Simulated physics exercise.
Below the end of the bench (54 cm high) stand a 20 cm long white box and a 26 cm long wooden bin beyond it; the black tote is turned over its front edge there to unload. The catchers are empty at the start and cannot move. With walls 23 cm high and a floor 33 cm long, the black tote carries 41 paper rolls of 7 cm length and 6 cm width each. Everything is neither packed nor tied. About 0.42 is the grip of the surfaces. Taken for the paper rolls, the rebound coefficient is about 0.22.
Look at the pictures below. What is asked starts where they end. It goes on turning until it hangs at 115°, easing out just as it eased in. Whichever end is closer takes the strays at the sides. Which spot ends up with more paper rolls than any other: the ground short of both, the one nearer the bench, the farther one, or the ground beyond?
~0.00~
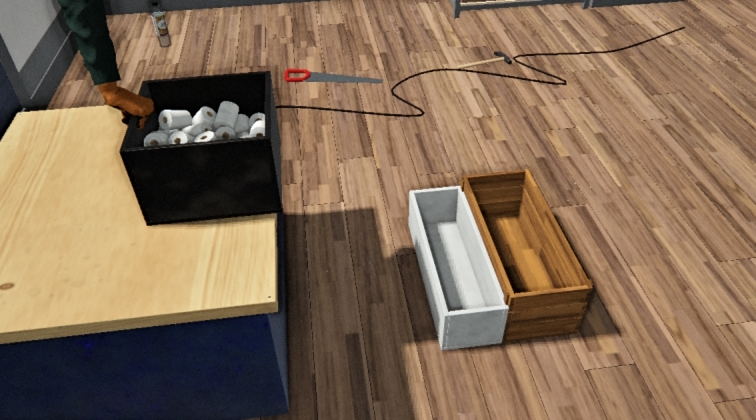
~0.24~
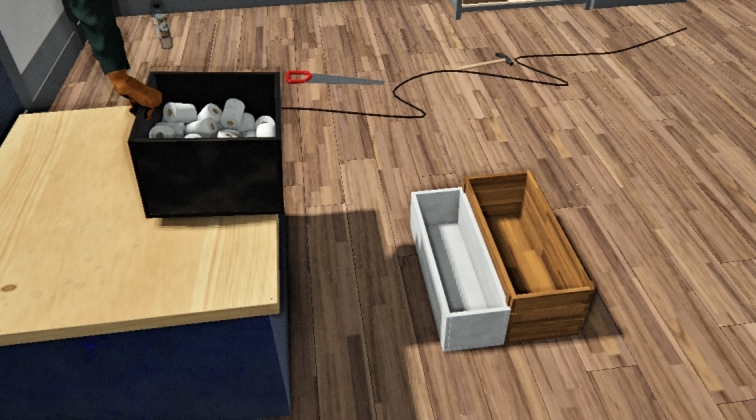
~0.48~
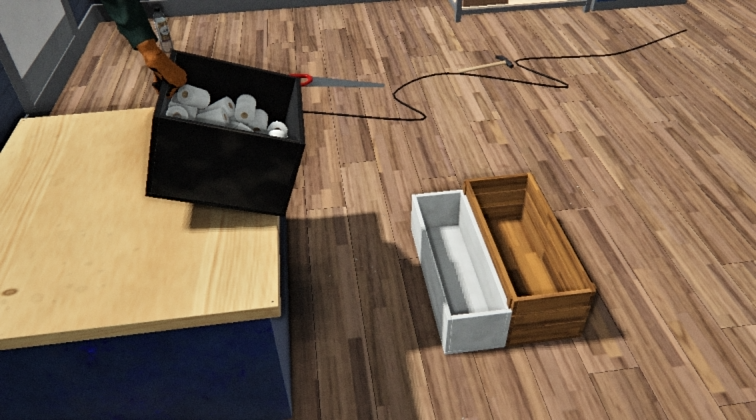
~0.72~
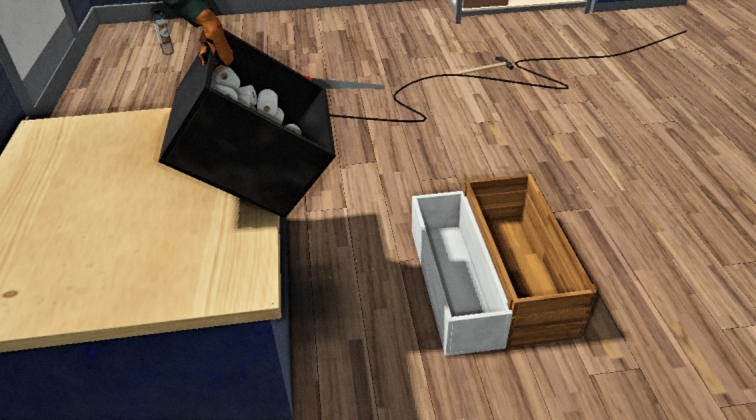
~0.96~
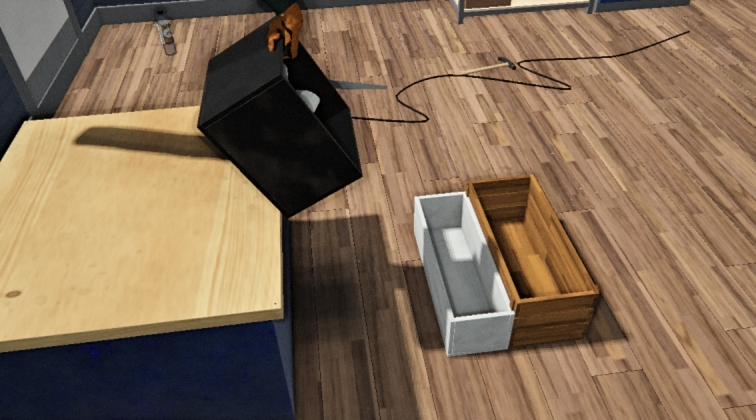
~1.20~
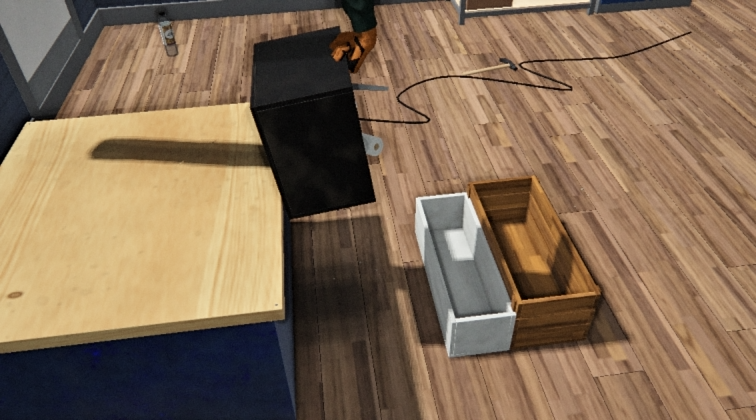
Before.
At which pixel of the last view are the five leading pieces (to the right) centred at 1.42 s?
They are centred near (408, 221).
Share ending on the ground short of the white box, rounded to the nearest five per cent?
Near 75 in a hundred.
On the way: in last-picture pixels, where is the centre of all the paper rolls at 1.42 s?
I'd say close to (329, 160).
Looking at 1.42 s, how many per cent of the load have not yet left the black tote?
85 %.
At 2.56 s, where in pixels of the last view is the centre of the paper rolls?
Around (409, 289).
After 1.42 s, tilt 99°; 35 still in the black tote and 6 in the air.
After 1.69 s, tilt 113°; 23 still in the black tote, 2 in the white box, 5 on the ground short of the white box and 11 in the air.
After 2.07 s, tilt 115°; 5 still in the black tote, 10 in the white box, 18 on the ground short of the white box and 8 in the air.
When it is over (at 2.56 s), 11 in the white box and 30 on the ground short of the white box.
